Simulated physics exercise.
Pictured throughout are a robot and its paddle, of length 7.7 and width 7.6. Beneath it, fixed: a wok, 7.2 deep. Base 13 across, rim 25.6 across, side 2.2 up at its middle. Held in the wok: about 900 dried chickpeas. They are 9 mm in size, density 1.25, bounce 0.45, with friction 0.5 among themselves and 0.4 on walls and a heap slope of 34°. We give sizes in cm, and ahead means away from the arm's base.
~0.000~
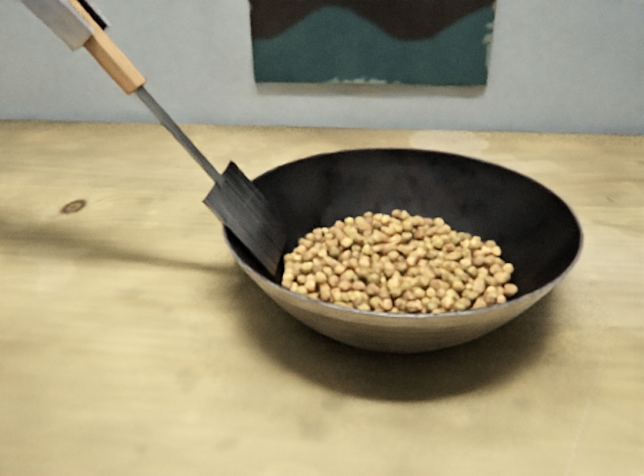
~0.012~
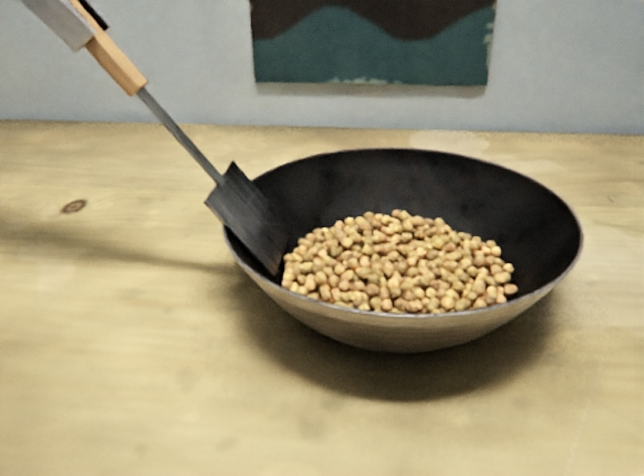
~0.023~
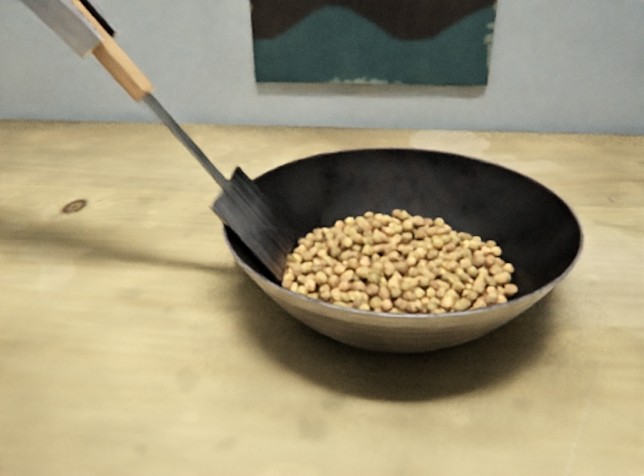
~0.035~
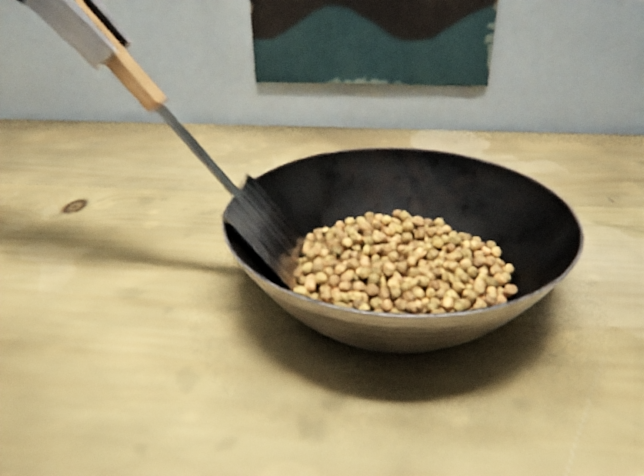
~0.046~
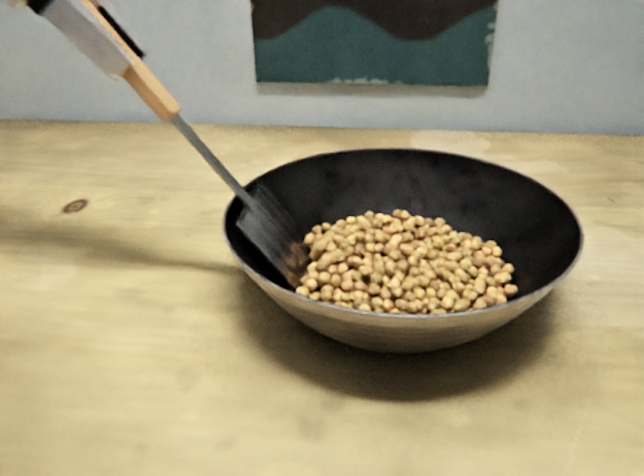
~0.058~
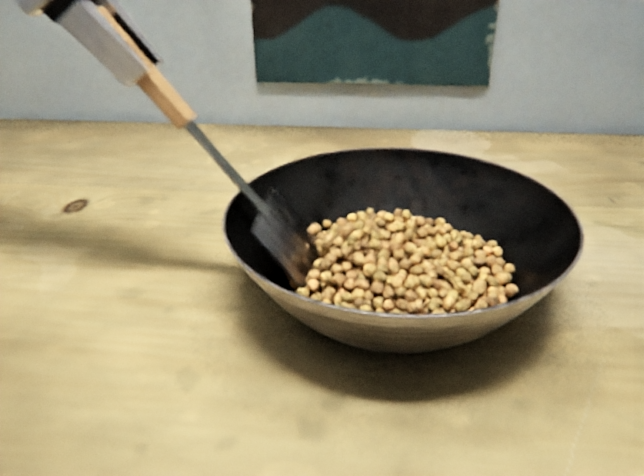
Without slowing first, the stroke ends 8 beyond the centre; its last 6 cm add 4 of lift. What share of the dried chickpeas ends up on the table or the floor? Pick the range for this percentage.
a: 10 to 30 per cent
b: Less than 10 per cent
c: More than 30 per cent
10 to 30 per cent (a).
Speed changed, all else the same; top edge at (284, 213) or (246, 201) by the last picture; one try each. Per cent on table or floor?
Roughly 25 per cent, then roughly 10 per cent.
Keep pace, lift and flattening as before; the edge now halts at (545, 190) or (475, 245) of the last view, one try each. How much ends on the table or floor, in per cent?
Roughly 30 and 5 per cent.
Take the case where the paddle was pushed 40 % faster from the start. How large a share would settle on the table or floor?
Roughly 25 in a hundred.
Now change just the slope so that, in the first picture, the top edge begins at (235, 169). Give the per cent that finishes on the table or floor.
20 percent or thereabouts.
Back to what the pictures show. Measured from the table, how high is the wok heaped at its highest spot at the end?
Height at rest: Roughly 6.5 cm.
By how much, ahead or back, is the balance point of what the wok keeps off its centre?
Ahead of centre, near 3.0 centimetres.
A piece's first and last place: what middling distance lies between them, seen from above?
Level distance of roughly 3 cm.
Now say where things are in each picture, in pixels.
The first frame shows paddle top edge at (218, 179), sloping 53°; upper third of the load around (397, 265), from x 285 to 510, top at y 215; 900 in the wok.
The second frame shows paddle top edge at (219, 180), sloping 53°; upper third of the load around (397, 265), from x 285 to 510, top at y 215.
The third frame shows paddle top edge at (225, 184), sloping 53°; upper third of the load around (397, 265), from x 285 to 510, top at y 215.
The fourth frame shows paddle top edge at (236, 194), sloping 53°; upper third of the load around (397, 265), from x 290 to 510, top at y 215.
The fifth frame shows paddle top edge at (250, 203), sloping 53°; upper third of the load around (394, 263), from x 290 to 510, top at y 215.
The sixth frame shows paddle top edge at (263, 209), sloping 53°; upper third of the load around (392, 261), from x 290 to 510, top at y 210; 900 in the wok.
By 0.11 s, sloping 53°, highest piece 8 above the table; 900 in the wok.
By 0.17 s, sloping 53°, highest piece 8 above the table; 900 in the wok.
By 0.40 s, sloping 53°, highest piece 12 above the table; 725 in the wok, 45 on the table or floor, 130 on the blade or in flight.
By 1.45 s, sloping 53°, highest piece 6 above the table; 725 in the wok, 175 on the table or floor.
Final count, 725 in the wok, 175 on the table or floor. That is 19 % on the table or floor.
